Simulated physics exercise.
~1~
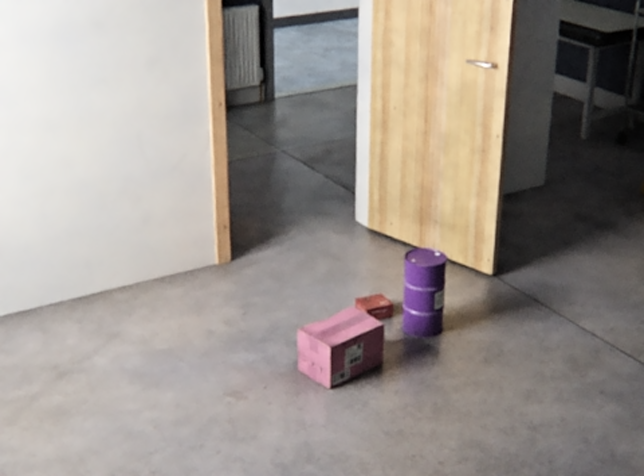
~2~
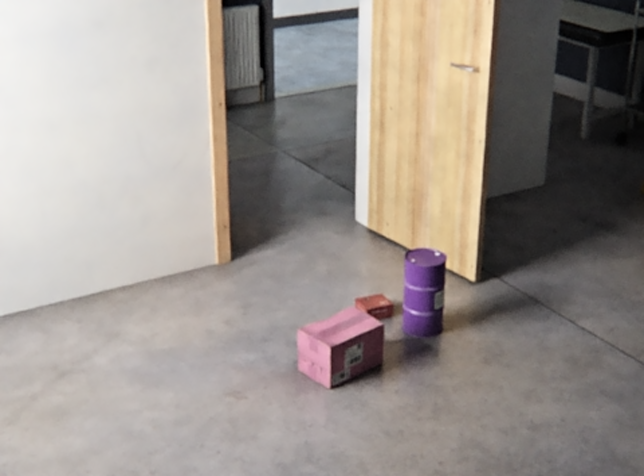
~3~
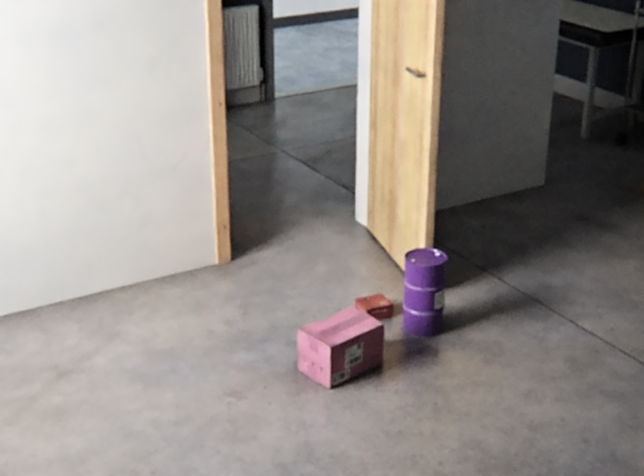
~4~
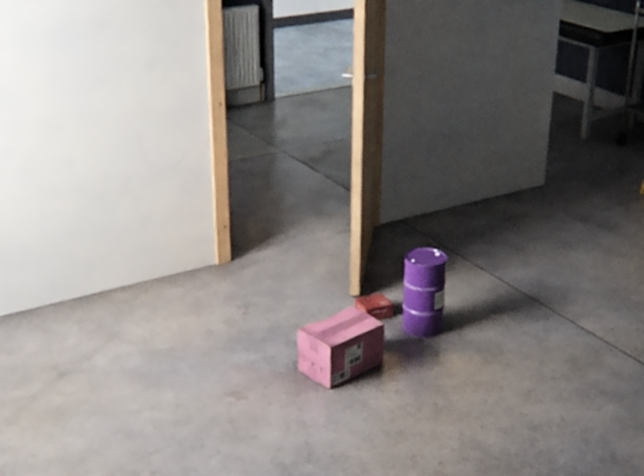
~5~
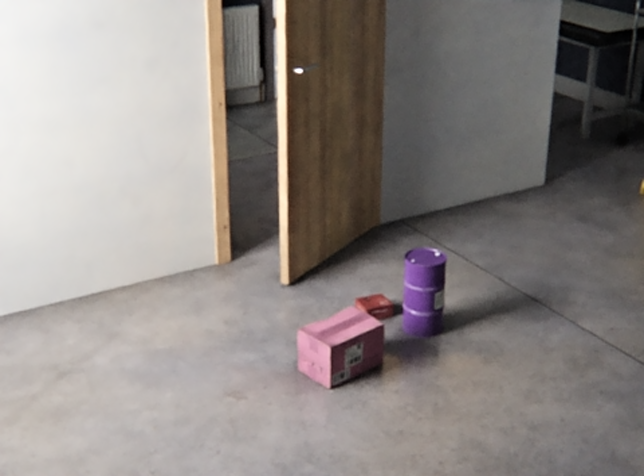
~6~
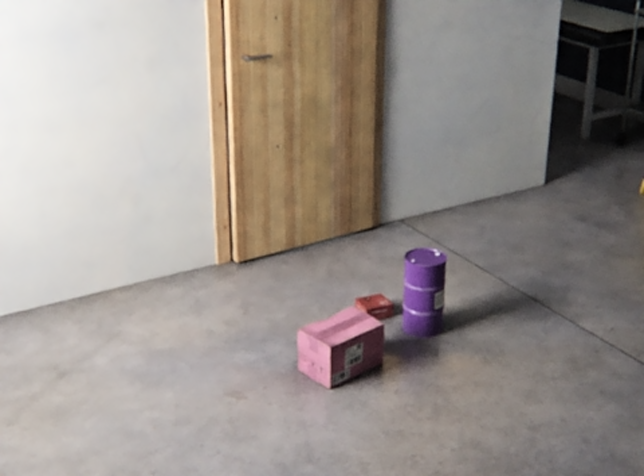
A wooden door stands wide open in a pale wall, seen from slightly above by a still camera in a room with a grey concrete floor. On the floor in front of it sit a pink parcel, a small red box just behind it, and a purple canister to the right. The door swings slowly toward the left, turning edge-on and then showing its other face as it passes behind the objects. It keeps swinging until it fills the doorway and rests shut, touching none of the three things, which stay where they were.
